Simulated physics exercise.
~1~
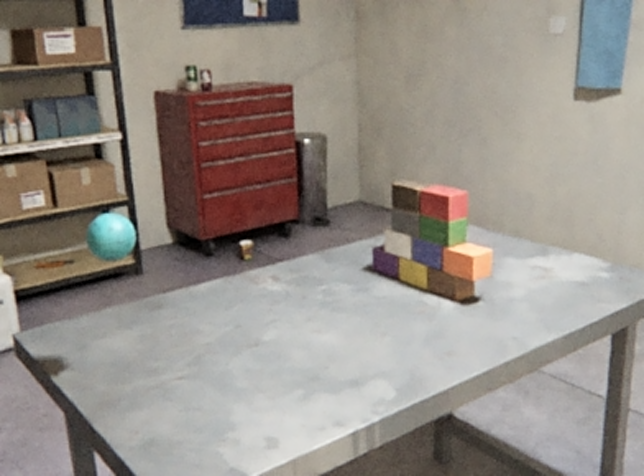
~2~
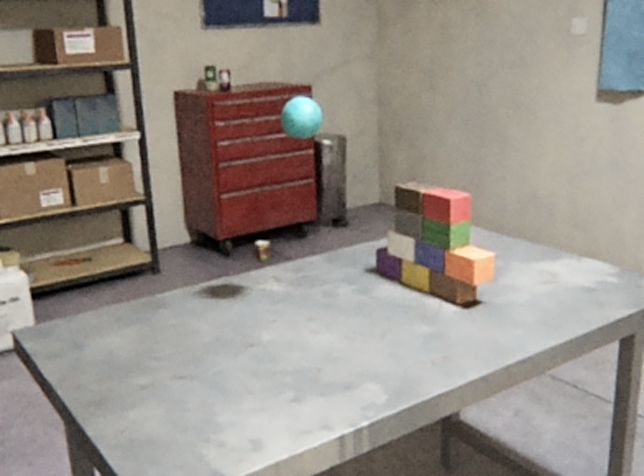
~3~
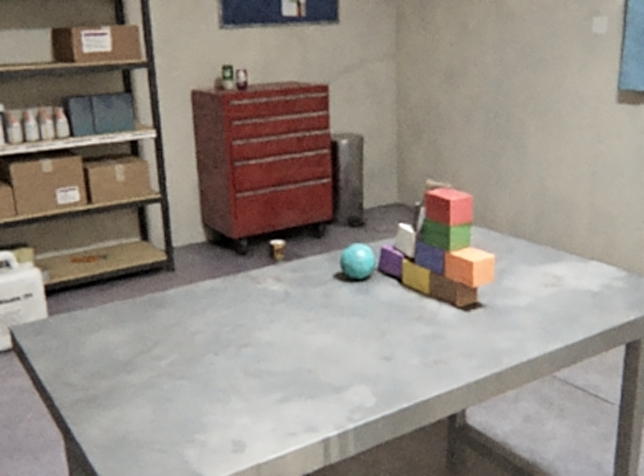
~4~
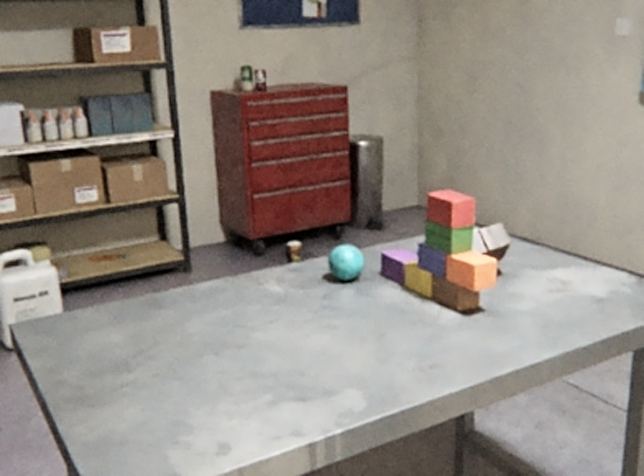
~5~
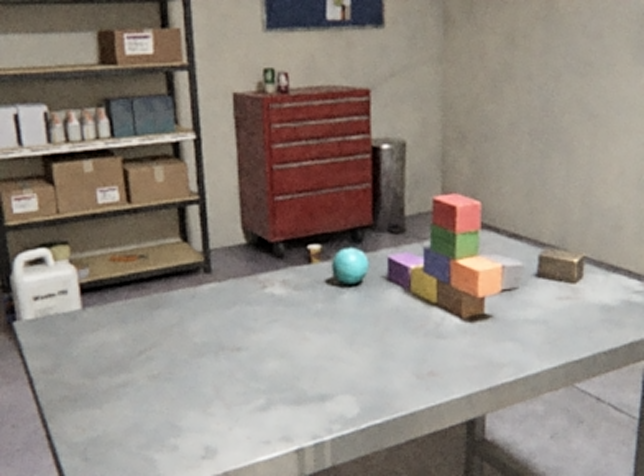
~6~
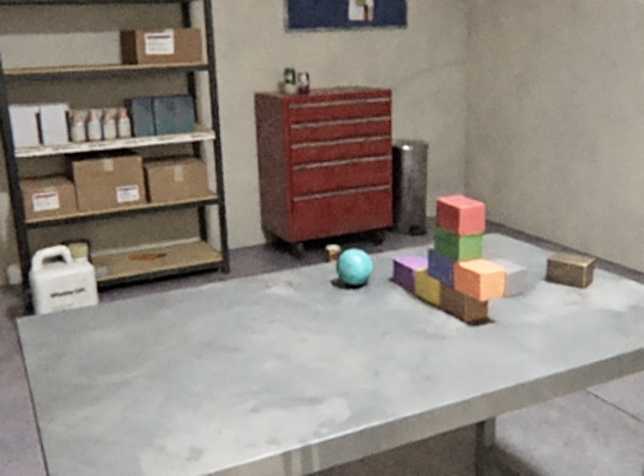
A turquoise ball hits a block pile, knocking some blocks over while the rest stay stacked.
